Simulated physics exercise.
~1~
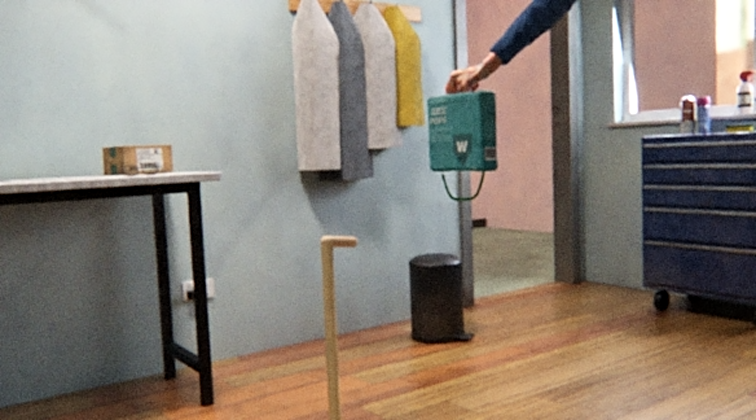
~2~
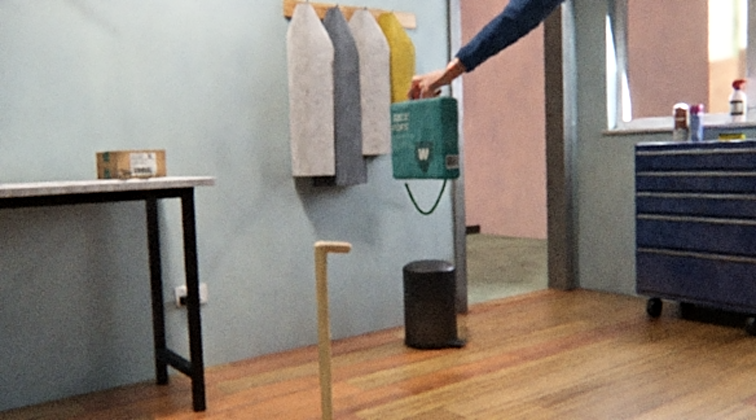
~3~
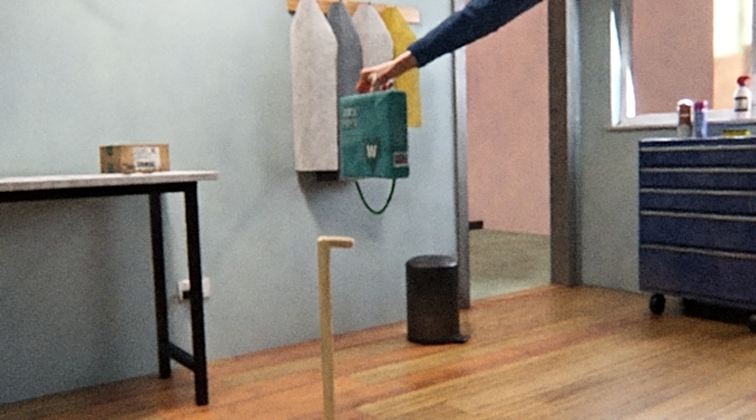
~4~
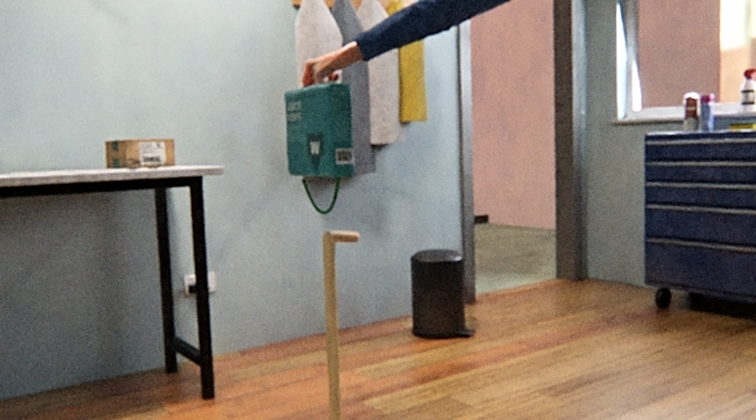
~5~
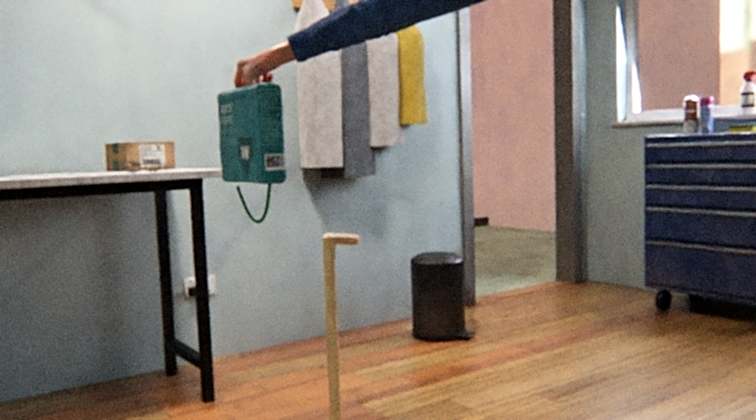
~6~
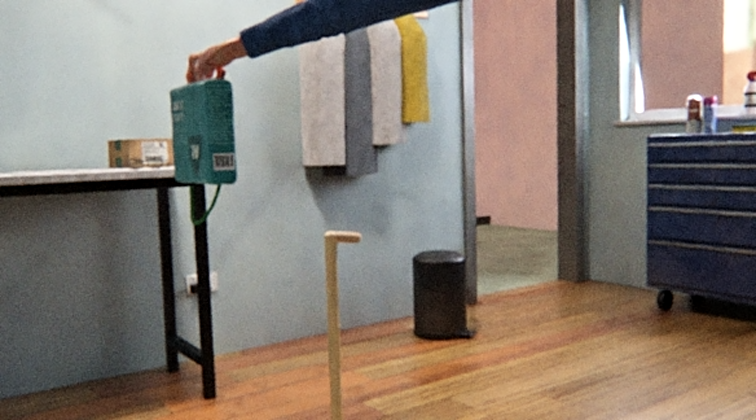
Turquoise bag with a dangling cord loop, carried left by a hand above a hooked post, passing clear without catching.
